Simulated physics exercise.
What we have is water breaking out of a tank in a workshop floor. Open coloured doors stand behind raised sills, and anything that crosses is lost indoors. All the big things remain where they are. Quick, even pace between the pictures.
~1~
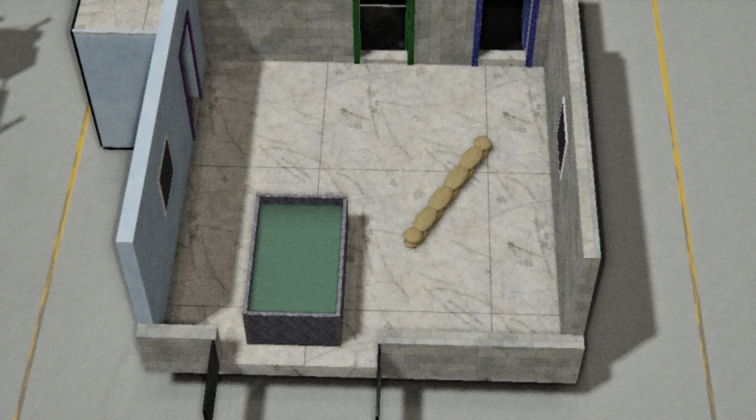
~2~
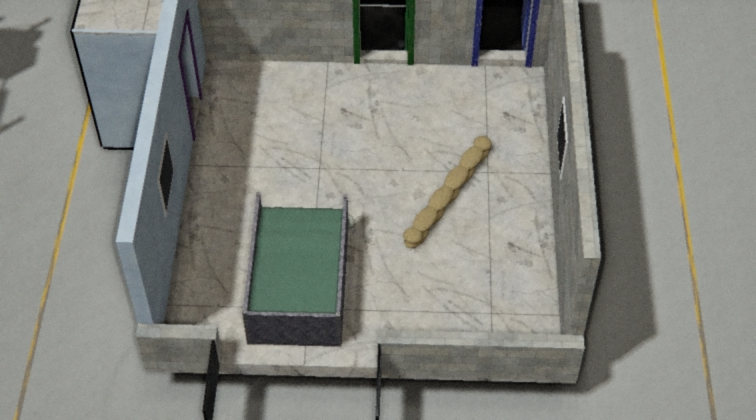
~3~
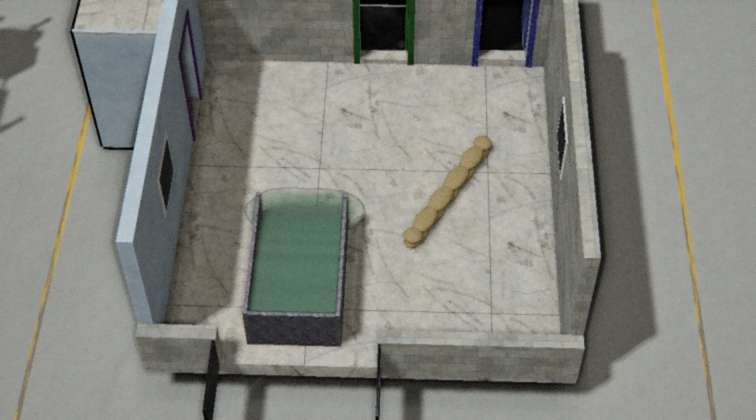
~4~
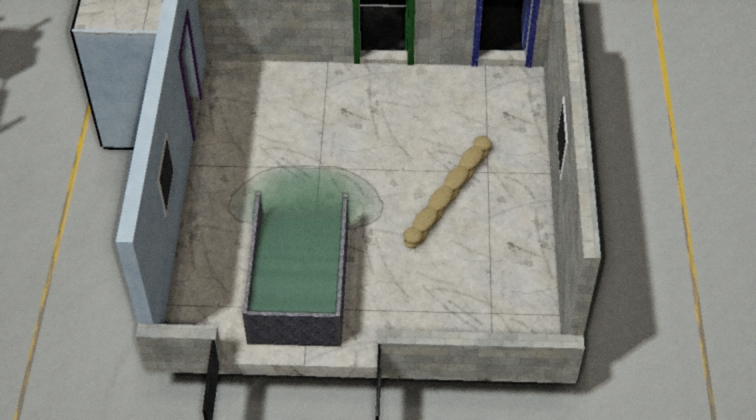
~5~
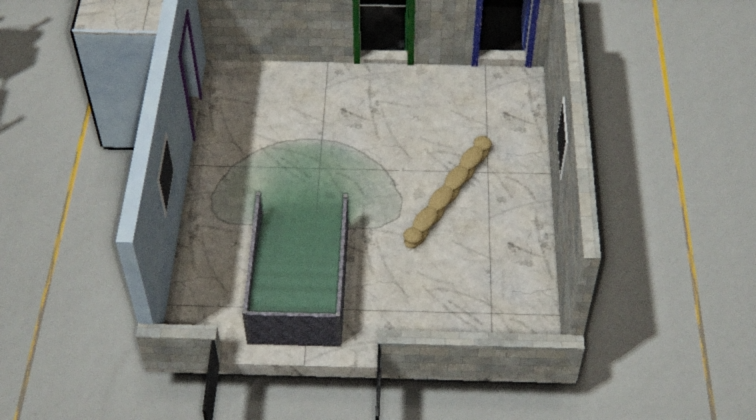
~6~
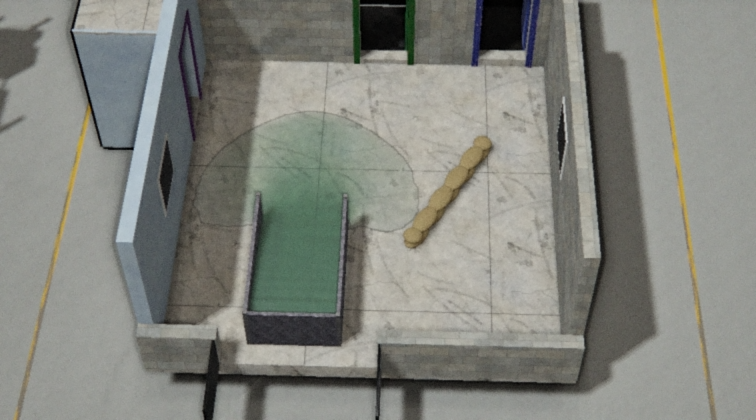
Workshop floor with open green and blue doorways, green-tinted water pouring from a tank's far side and fanning out toward a sandbag row.
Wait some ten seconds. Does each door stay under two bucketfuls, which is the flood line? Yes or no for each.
Purple door - no, it floods; green door - no, it floods; blue door - yes, stays under.
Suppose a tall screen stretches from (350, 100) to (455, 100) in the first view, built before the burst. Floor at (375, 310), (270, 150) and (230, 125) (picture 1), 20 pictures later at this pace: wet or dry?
Untouched; submerged; submerged.
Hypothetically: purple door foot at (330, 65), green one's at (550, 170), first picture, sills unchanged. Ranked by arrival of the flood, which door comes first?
The one to pick is the one in purple.
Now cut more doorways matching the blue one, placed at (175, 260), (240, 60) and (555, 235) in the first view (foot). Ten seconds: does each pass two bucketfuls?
Door one stays inside the limit, door two breaks the limit, door three stays inside the limit.
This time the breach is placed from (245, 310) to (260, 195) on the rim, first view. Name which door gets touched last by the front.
Answer: The door marked blue.
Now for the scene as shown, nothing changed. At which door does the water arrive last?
Answer: The one in blue.
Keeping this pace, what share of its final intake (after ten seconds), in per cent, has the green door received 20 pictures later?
About 85 per cent.
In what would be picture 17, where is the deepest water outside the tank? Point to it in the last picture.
I'd mark about pixel (215, 67).
A moment on, water covers 40 % of the floor; the purple door wet at the sill, nothing in, the green door under two buckets in, the blue door not reached.
Next, water covers 50 % of the floor; the purple door under two buckets in, the green door over two buckets in, the blue door not reached.
Then, water covers 55 % of the floor; the purple door over two buckets in, the green door far over two buckets in, the blue door wet at the sill, nothing in.
Later, water covers 75 % of the floor; the purple door over two buckets in, the green door far over two buckets in, the blue door under two buckets in.
In the end, water covers 95 % of the floor; the purple door over two buckets in, the green door far over two buckets in, the blue door under two buckets in.
